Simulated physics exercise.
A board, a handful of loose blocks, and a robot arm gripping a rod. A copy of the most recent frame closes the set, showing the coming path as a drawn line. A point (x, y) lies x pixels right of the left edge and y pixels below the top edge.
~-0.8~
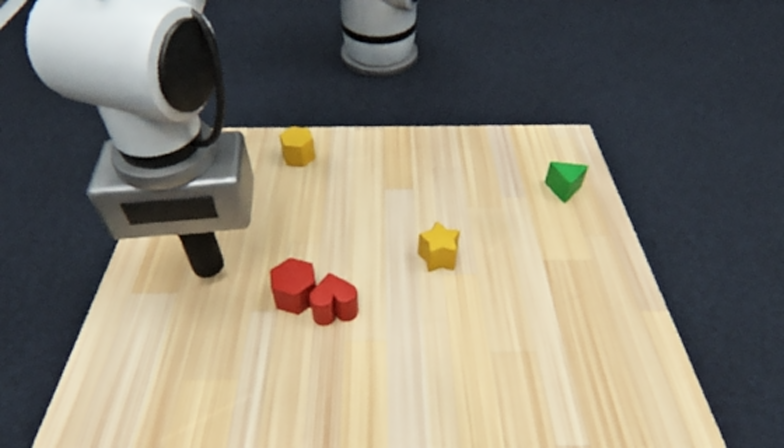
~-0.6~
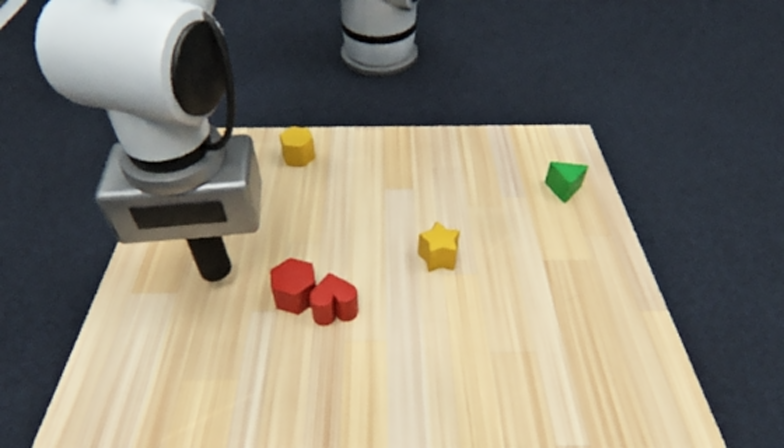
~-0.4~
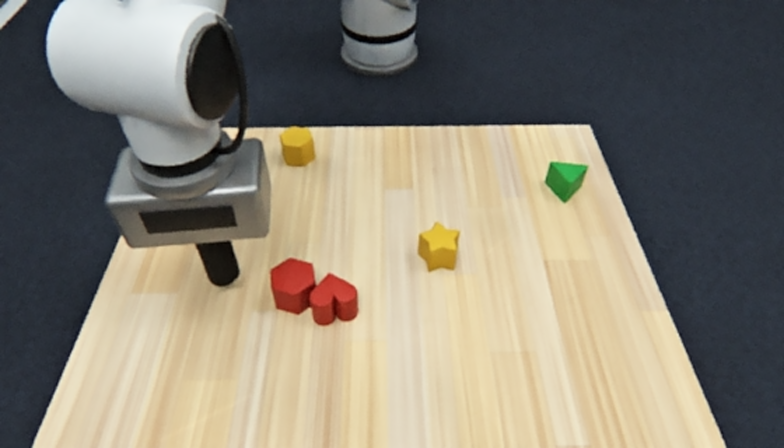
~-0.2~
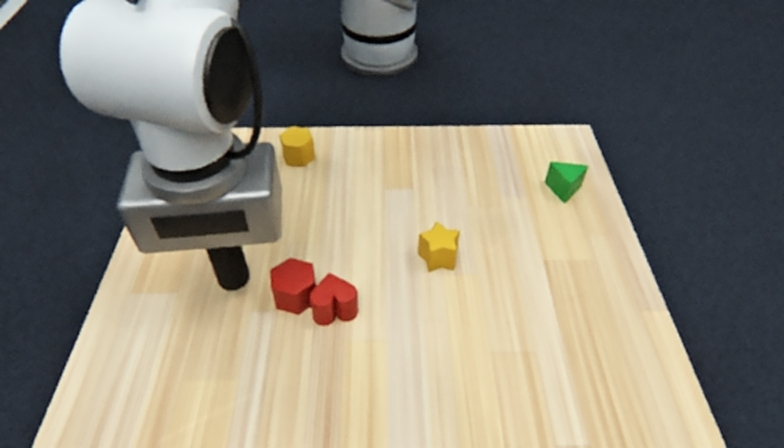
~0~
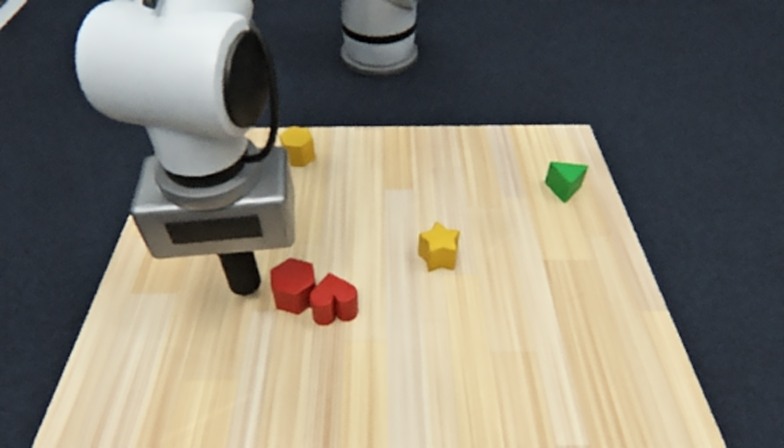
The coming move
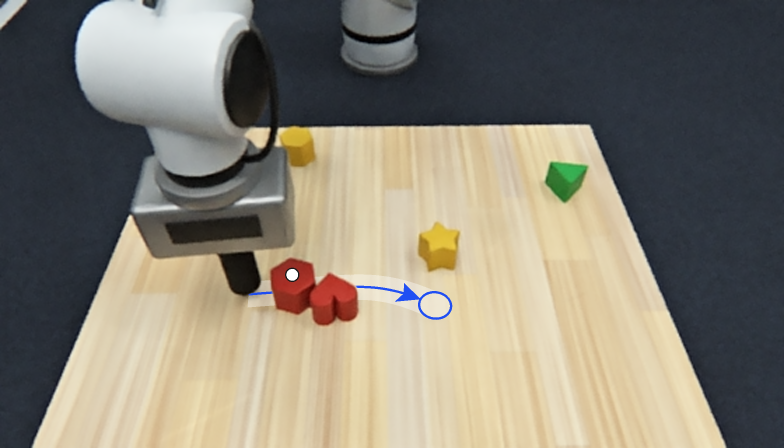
At the start, a robot arm holds a dark rod upright over a wooden board, to the left of a red hexagon and a red heart. The arm then shifts the rod slowly a short way right and slightly nearer the viewer, closing the gap to the hexagon, while all five blocks stay still.
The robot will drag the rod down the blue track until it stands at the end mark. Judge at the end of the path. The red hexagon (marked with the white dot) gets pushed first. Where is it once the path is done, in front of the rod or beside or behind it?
The rod will still be pushing it.
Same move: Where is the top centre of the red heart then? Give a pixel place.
The centre of its top will be at (378, 307).
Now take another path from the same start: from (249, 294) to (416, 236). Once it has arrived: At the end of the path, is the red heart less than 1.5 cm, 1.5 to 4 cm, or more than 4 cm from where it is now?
It falls in the 1.5 to 4 cm band.
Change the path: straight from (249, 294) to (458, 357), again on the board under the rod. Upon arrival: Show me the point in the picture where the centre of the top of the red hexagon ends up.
Near (341, 269).
The drawn path runs from (249, 294) through (313, 290) and (375, 288) to (435, 305); the dot is on the red hexagon.
What follows on the original path. One third of the way, rod at (311, 278); red hexagon at (347, 272), turned 20° clockwise; red heart at (365, 300), turned 35° clockwise.
Two thirds of the way, rod at (376, 277); red hexagon at (413, 276), turned 35° clockwise; red heart at (378, 307), turned 60° clockwise.
At the end, rod at (436, 294); red hexagon at (476, 288), turned 15° clockwise; red heart at (378, 307), turned 60° clockwise; yellow star not moved.
